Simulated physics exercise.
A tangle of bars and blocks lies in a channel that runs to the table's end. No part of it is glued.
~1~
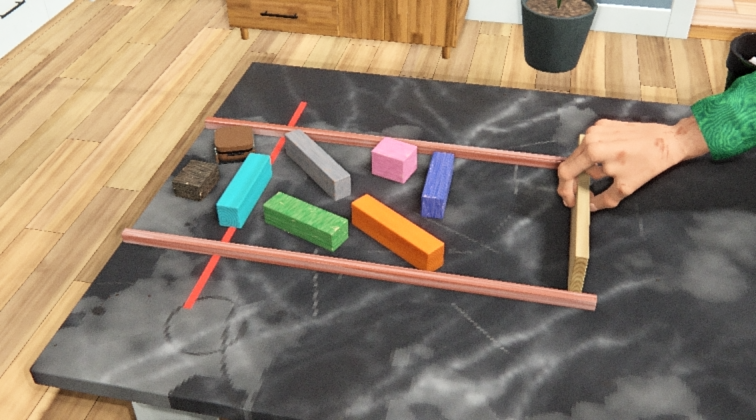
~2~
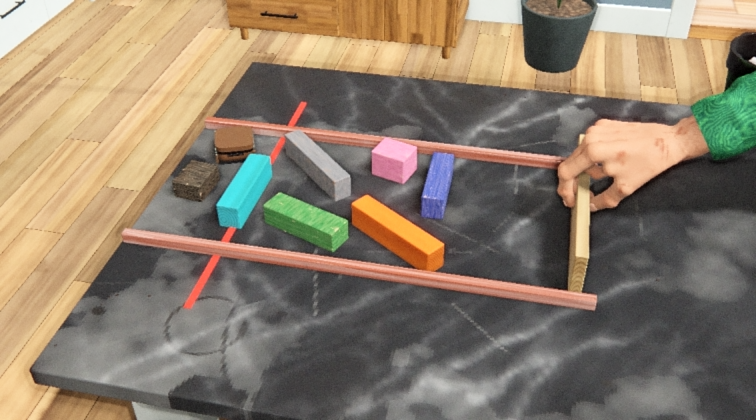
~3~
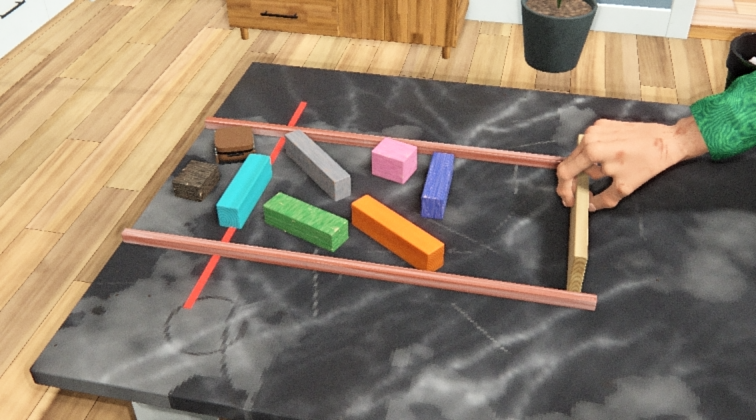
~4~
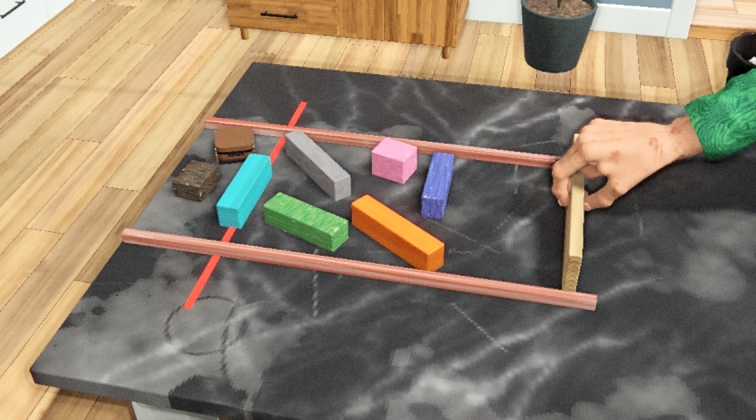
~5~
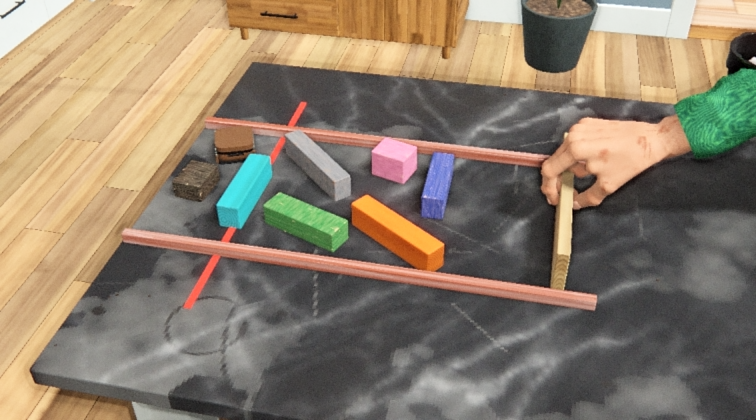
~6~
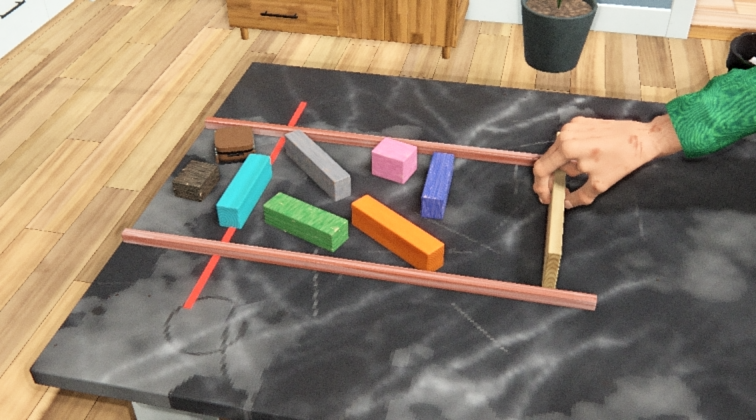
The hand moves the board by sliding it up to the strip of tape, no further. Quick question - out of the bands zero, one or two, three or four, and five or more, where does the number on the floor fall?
The band is one or two.
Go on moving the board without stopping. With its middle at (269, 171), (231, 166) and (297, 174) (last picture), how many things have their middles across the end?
0, 3 and 0.
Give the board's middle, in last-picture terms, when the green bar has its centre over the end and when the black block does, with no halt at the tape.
The green bar puts it at (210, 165), the black block at (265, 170).
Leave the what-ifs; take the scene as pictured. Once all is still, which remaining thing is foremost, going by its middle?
It's the brown case that is foremost.
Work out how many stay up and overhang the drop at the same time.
As for overhanging, the count is 3.
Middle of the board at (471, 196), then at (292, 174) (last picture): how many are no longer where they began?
The number moved is 0 and then 8.
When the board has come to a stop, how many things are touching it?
2 are in contact with it.
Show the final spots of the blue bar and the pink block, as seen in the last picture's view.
The blue bar settles near (254, 162); as for the pink block, near (244, 134).
Soon after, none off yet; black block at rest near (197, 181); brown case at rest near (235, 145); turquoise stick at rest near (246, 190).
In the end, the number that fall off is one or two; gone, black block.
